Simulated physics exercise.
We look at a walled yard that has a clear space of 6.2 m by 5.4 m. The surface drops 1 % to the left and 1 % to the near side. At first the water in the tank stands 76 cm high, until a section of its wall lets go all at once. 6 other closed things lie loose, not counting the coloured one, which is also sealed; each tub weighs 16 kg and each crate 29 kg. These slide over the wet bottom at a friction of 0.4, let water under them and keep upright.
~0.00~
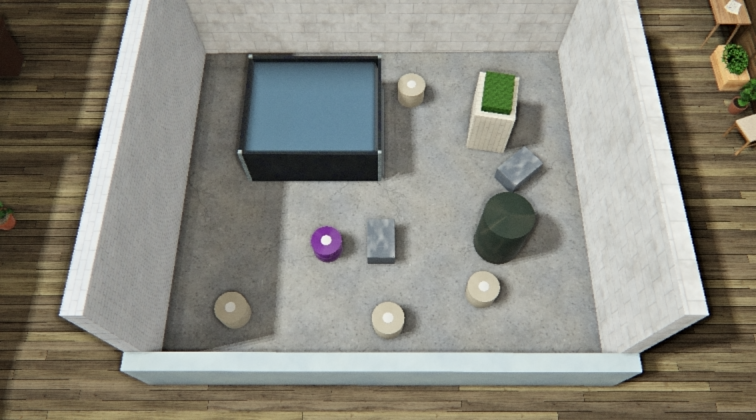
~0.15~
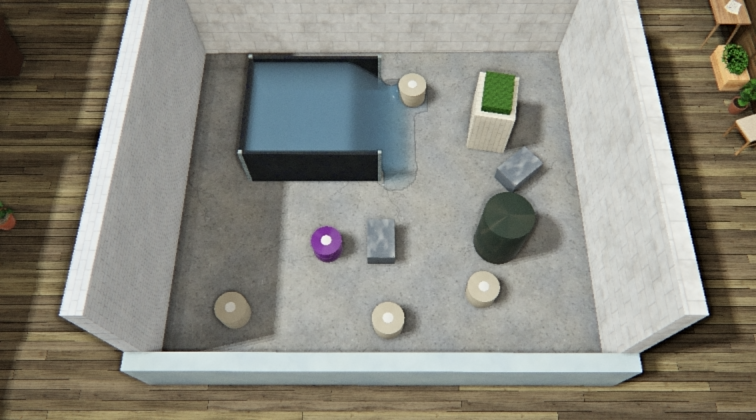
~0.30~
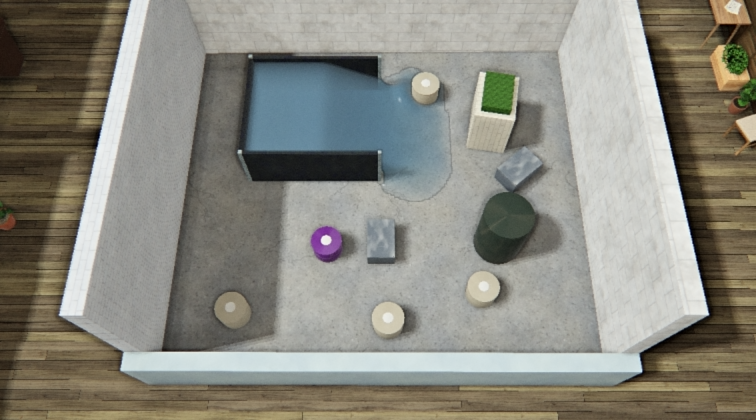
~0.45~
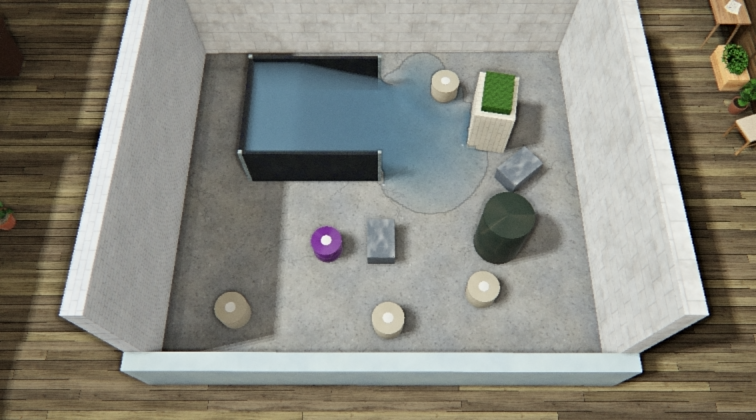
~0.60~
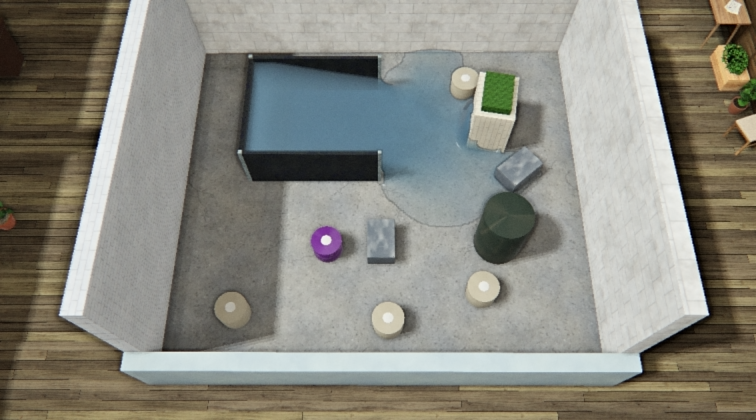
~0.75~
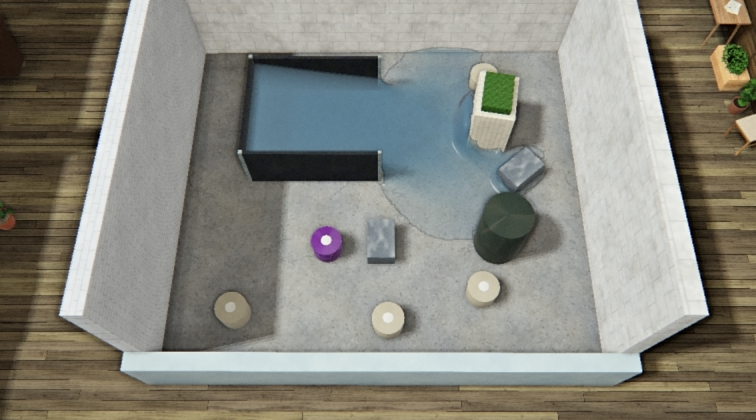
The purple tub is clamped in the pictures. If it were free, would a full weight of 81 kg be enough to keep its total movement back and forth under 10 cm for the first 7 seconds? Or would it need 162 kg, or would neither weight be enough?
Light suffices.
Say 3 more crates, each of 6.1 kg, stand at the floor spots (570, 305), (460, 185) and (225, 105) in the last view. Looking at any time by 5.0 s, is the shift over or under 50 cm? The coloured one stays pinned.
Beyond it, beyond it, within it.
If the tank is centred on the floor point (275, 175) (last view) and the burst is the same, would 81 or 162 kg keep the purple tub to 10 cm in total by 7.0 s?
Then, put simply, the lighter one does it.
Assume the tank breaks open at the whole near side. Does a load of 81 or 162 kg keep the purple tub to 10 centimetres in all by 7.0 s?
Then I'd expect only the heavy mass to do.
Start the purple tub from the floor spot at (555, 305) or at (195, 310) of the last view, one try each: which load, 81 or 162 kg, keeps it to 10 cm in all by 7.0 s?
First spot: Light mass works; second spot: Light mass works.
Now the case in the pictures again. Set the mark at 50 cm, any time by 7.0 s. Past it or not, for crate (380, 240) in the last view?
Answer: Less.
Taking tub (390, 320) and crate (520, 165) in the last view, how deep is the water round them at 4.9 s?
I'd put it at 8 cm and 17 cm respectively.
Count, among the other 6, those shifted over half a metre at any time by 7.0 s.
It adds up to 4.
After 1.4 s the purple tub would be 0 cm from its start with 81 kg and 0 cm from its start with 162 kg; 0 cm of water round it then.
After 3.1 s the purple tub would be 0 cm from its start with 81 kg and 0 cm from its start with 162 kg; 0 cm of water round it then.
After 4.9 s the purple tub would be 1 cm from its start with 81 kg and 0 cm from its start with 162 kg; 2 cm of water round it then.
After 7.0 s the purple tub would be 1 cm from its start with 81 kg and 0 cm from its start with 162 kg; 3 cm of water round it then.
